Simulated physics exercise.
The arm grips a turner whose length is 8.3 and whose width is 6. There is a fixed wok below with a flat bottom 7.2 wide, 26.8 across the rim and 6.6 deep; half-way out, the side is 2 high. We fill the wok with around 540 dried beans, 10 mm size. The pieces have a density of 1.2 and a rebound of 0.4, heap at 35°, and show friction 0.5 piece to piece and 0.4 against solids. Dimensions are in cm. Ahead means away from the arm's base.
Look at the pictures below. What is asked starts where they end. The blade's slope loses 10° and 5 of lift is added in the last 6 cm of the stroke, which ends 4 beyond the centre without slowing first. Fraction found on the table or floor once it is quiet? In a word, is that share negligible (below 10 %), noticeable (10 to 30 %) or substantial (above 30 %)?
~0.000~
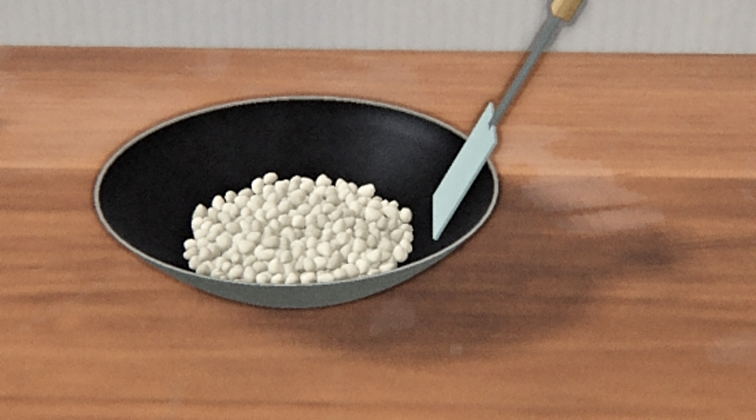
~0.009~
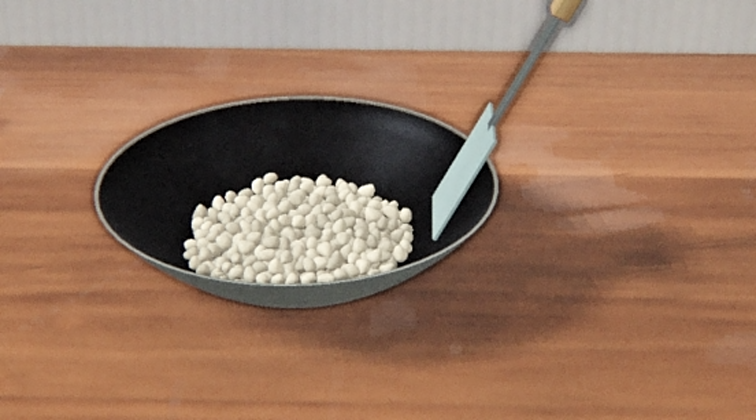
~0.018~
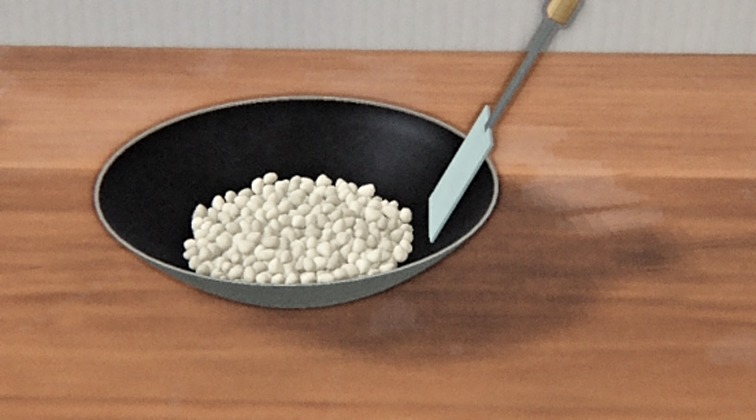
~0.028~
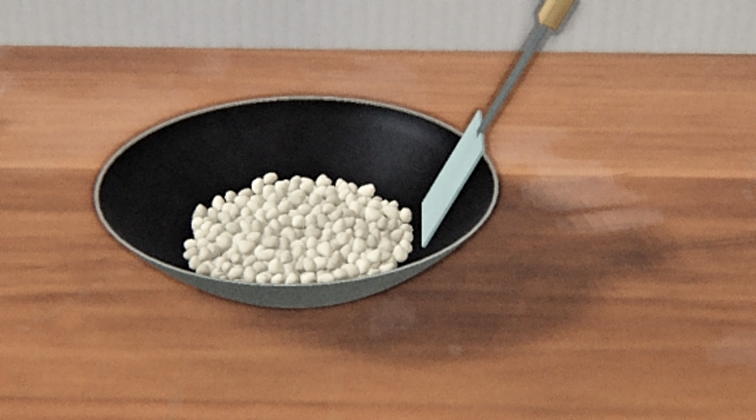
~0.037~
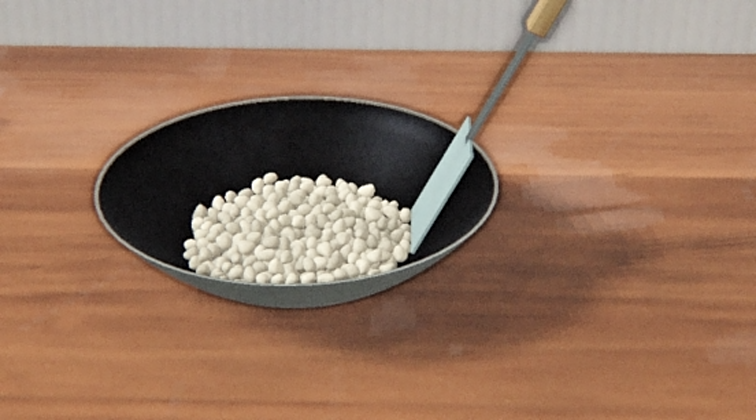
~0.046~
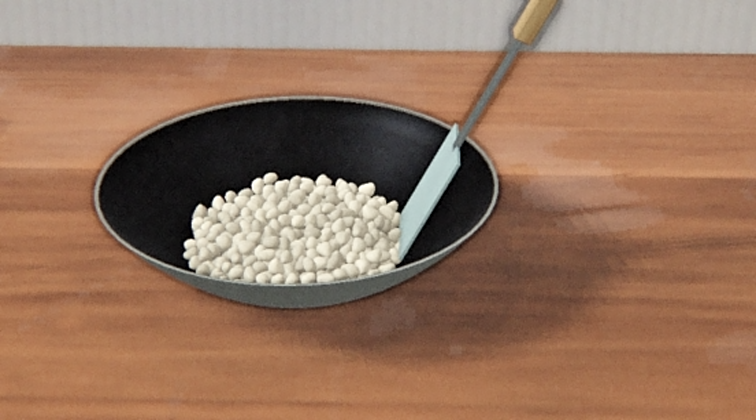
In a word, negligible.
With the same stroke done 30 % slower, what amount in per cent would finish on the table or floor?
I'd reckon close to 0 per cent.
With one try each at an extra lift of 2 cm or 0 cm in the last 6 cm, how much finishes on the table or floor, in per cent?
It works out to some 0 per cent for the first setting and some 0 per cent for the second.
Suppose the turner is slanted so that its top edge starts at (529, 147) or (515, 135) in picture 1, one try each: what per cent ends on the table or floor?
Roughly 5% and 5%.
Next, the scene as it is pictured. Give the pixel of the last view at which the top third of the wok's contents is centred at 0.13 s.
(246, 209).
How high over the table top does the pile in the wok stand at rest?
Some 7.0 cm.
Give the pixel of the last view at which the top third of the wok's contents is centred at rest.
Approximately at pixel (190, 208).
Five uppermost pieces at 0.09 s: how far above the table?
I'd say close to 5 cm on average.
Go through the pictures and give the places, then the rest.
Turner top edge at (494, 122), sloping 63°; upper third of the load around (299, 225), from x 190 to 405, top at y 180; 540 in the wok, in the first picture.
Turner top edge at (493, 122), sloping 63°; upper third of the load around (299, 225), from x 190 to 405, top at y 180, in the second picture.
Turner top edge at (490, 124), sloping 63°; upper third of the load around (299, 225), from x 190 to 405, top at y 180, in the third picture.
Turner top edge at (482, 130), sloping 63°; upper third of the load around (299, 225), from x 190 to 405, top at y 180, in the fourth picture.
Turner top edge at (470, 136), sloping 63°; upper third of the load around (299, 225), from x 190 to 405, top at y 180, in the fifth picture.
Turner top edge at (458, 143), sloping 63°; upper third of the load around (299, 226), from x 190 to 400, top at y 180; 540 in the wok, in the sixth picture.
By 0.09 s, sloping 63°, highest piece 6 above the table; 540 in the wok.
By 0.13 s, sloping 59°, highest piece 8 above the table; 540 in the wok.
By 0.35 s, sloping 53°, highest piece 8 above the table; 511 in the wok, 16 on the table or floor, 13 on the blade or in flight.
By 1.40 s, sloping 53°, highest piece 7 above the table; 510 in the wok, 30 on the table or floor.
Final count, 510 in the wok, 30 on the table or floor. That is 6 % on the table or floor.
